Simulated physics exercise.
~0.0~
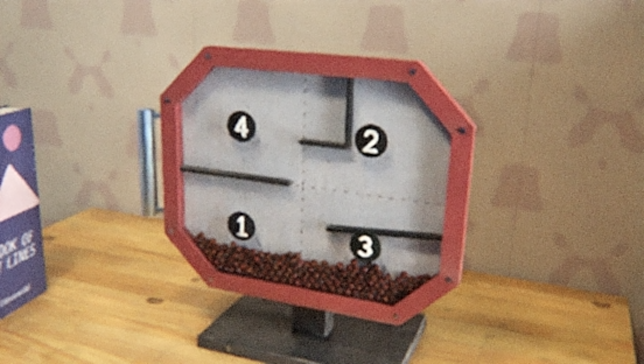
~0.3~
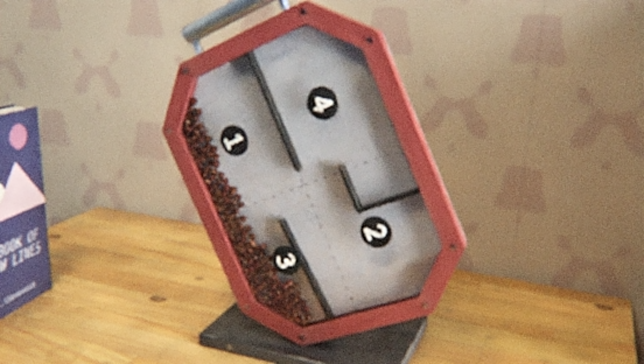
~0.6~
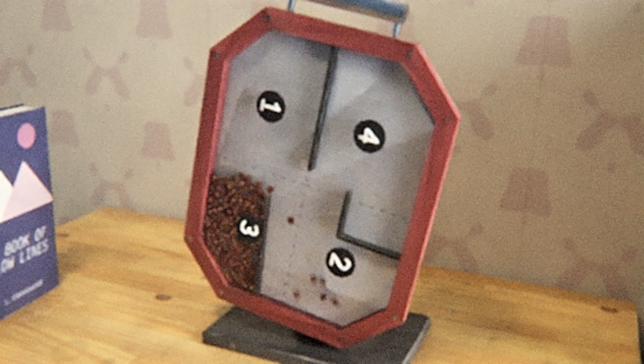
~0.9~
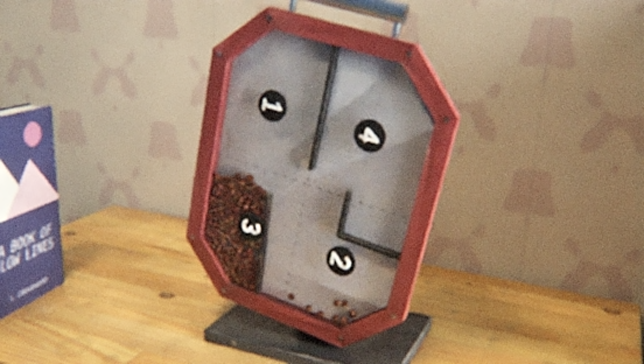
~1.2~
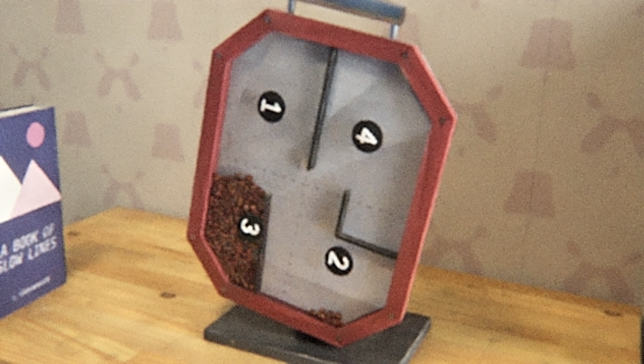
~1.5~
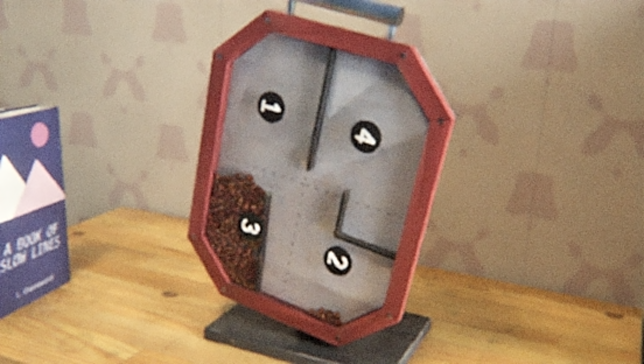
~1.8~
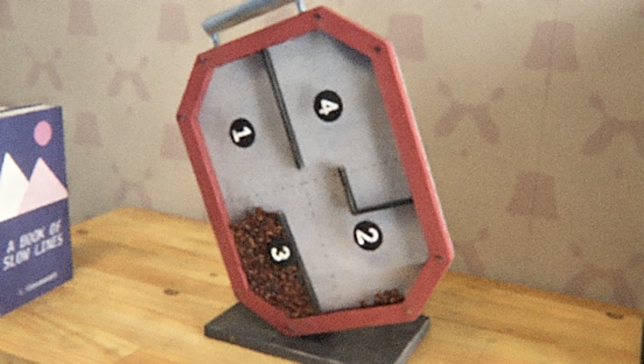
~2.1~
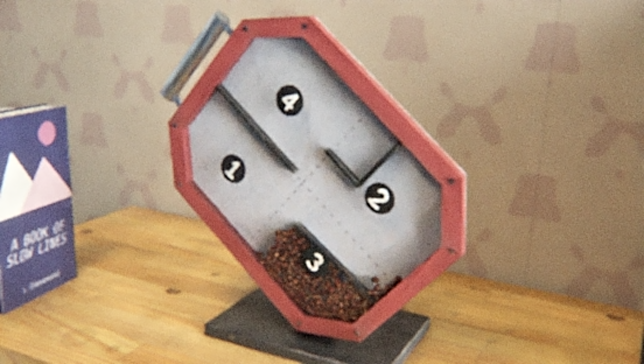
A red-framed case of dark beads tips clockwise, pauses, then swings partway back.
